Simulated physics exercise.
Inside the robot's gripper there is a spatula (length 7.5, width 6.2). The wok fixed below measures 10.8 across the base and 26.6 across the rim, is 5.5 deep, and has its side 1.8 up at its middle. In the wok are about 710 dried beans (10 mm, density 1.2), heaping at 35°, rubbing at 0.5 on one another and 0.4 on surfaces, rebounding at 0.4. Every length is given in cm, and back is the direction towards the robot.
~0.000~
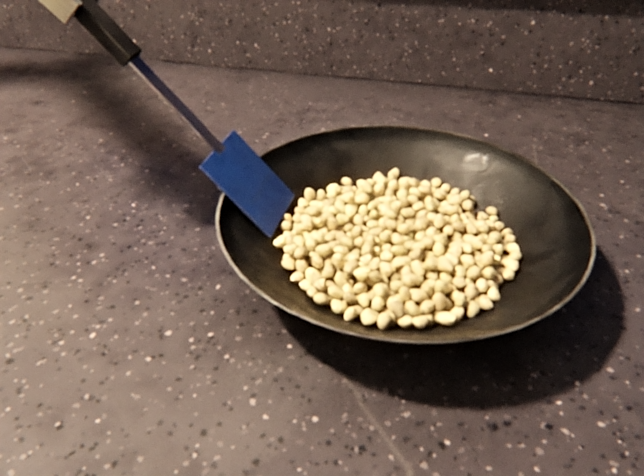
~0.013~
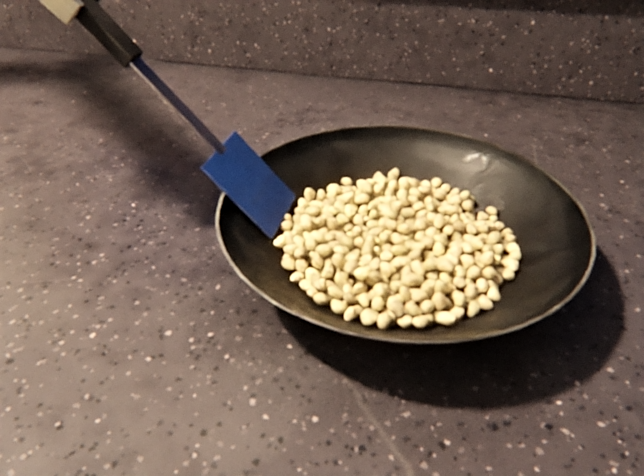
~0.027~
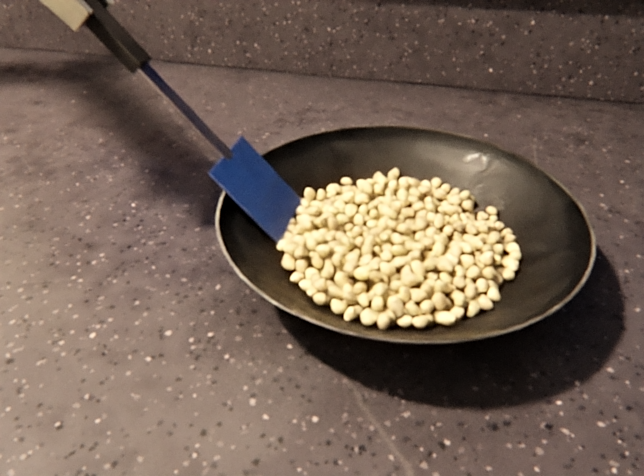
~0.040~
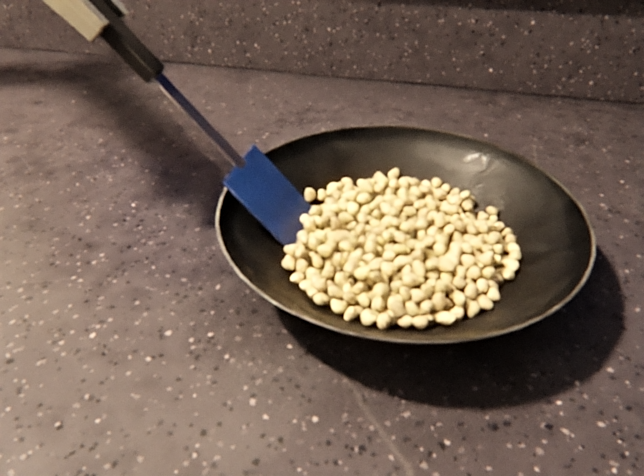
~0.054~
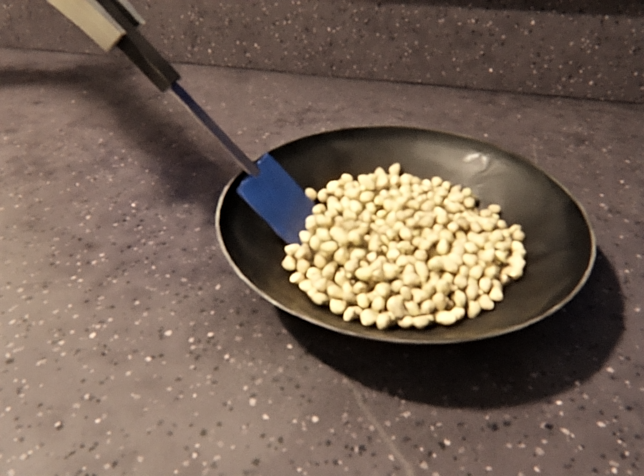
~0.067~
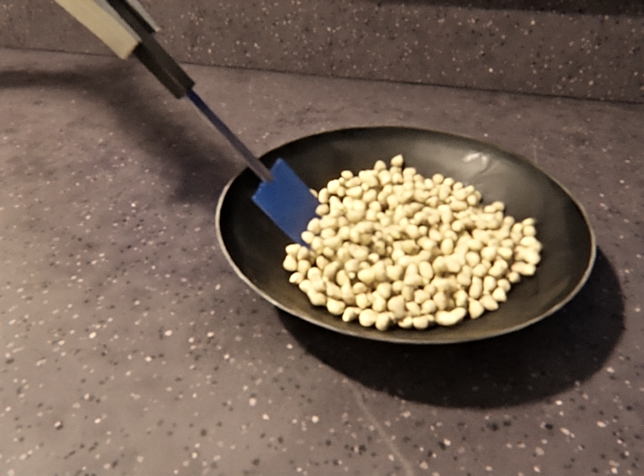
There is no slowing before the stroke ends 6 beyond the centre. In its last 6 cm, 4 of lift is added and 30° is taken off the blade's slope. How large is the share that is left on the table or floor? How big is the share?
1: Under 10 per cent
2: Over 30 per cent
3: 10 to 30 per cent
1.
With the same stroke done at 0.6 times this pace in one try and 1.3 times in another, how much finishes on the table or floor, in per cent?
Close to 0 and 10 percent respectively.
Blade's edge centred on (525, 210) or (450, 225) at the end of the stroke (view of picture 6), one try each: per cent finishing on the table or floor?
20 % and 0 %.
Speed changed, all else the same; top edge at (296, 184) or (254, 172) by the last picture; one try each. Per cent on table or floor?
Estimates: About 15 %, about 0 %.
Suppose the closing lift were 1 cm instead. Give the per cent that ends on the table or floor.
5 per cent.
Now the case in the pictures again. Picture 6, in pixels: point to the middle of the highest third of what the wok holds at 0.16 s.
Near pixel (491, 227).
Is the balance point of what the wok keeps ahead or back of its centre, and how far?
Ahead, by about 4.0 cm.
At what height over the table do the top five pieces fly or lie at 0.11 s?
Around 6 cm above the table.
After 0.11 s, sloping 48°, highest piece 8 above the table; 714 in the wok.
After 0.16 s, sloping 36°, highest piece 8 above the table; 714 in the wok.
After 0.38 s, sloping 18°, highest piece 7 above the table; 691 in the wok, 14 on the table or floor, 9 on the blade or in flight.
After 1.43 s, sloping 18°, highest piece 7 above the table; 690 in the wok, 24 on the table or floor.
At rest, 690 in the wok, 24 on the table or floor. That is 3 % on the table or floor.
